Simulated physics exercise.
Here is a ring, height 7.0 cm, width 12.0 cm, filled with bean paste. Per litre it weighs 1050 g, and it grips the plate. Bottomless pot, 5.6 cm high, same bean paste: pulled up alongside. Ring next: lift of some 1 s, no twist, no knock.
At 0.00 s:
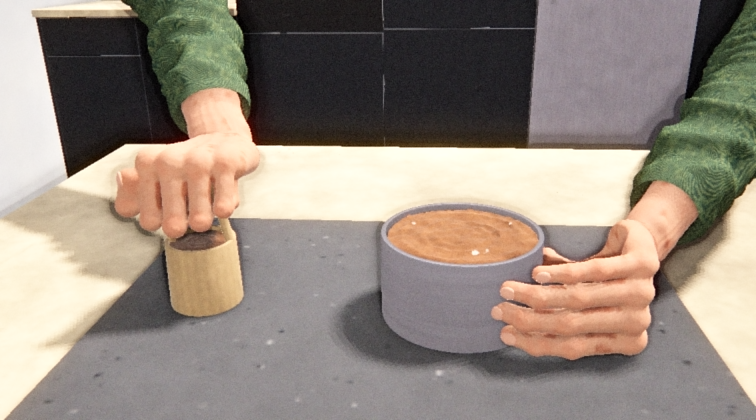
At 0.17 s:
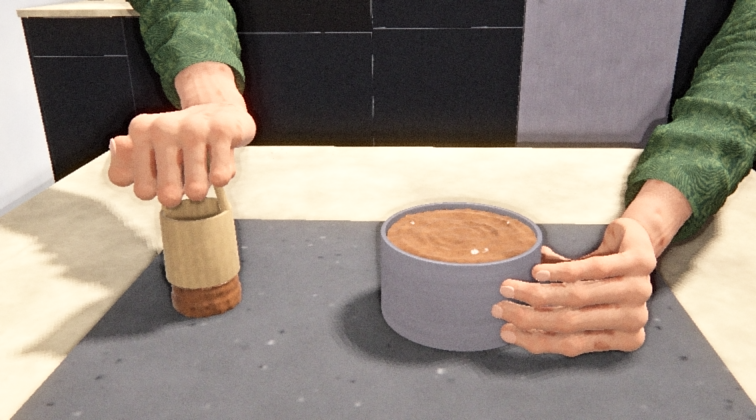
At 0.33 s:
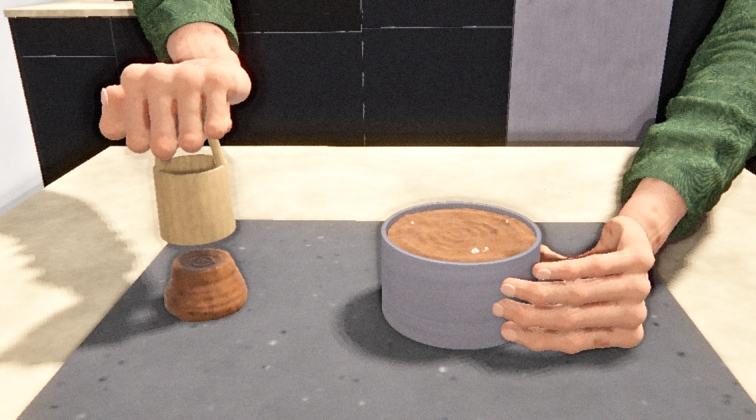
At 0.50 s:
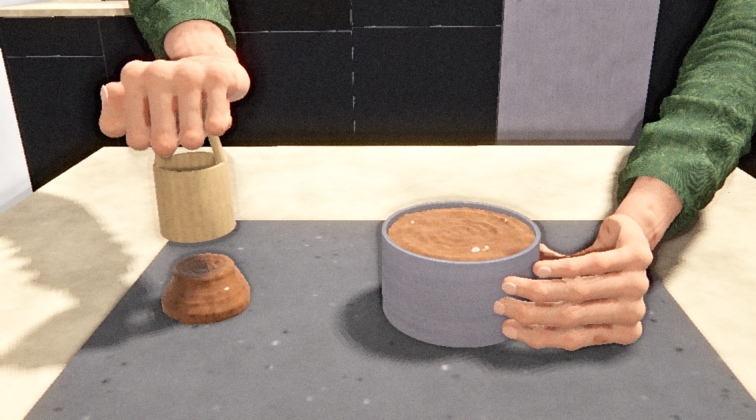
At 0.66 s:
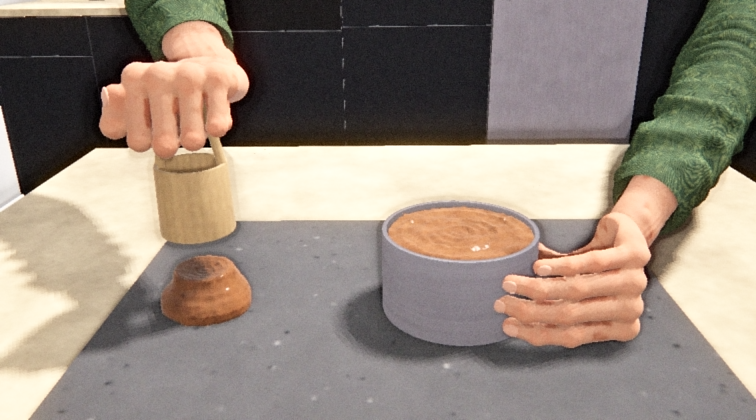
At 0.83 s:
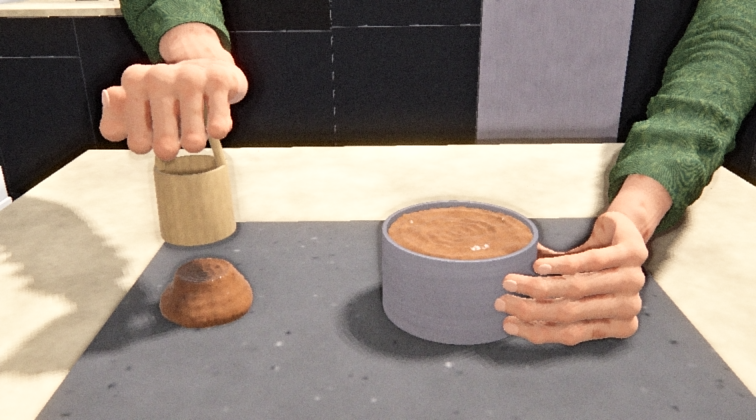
On a dark mat on a pale table, a hand lifted a small tan pot off its brown paste, which slumped into a low, rounded mound, while another hand held the filled grey ring still.
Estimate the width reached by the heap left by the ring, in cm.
Expect roughly 18.0 cm.
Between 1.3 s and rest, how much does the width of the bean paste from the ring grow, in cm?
Around 3.5 cm more width.
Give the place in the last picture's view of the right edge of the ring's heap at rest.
Somewhere near (564, 318) in pixels.
After 1.1 s, the ring is up 1.8 cm; the bean paste has come down 0.1 cm to 6.9 cm and is 12 cm wide.
After 1.3 s, the ring is up 4.0 cm; the bean paste has come down 1.0 cm to 6.0 cm and is 14 cm wide.
After 1.6 s, the ring is up 7.3 cm; the bean paste has come down 2.3 cm to 4.7 cm and is 17 cm wide.
After 1.9 s, the ring is clear; the bean paste has come down 2.6 cm to 4.4 cm and is 18 cm wide.
After 2.9 s, at rest, the ring is clear; the bean paste has come down 2.7 cm to 4.3 cm and is 18 cm wide.
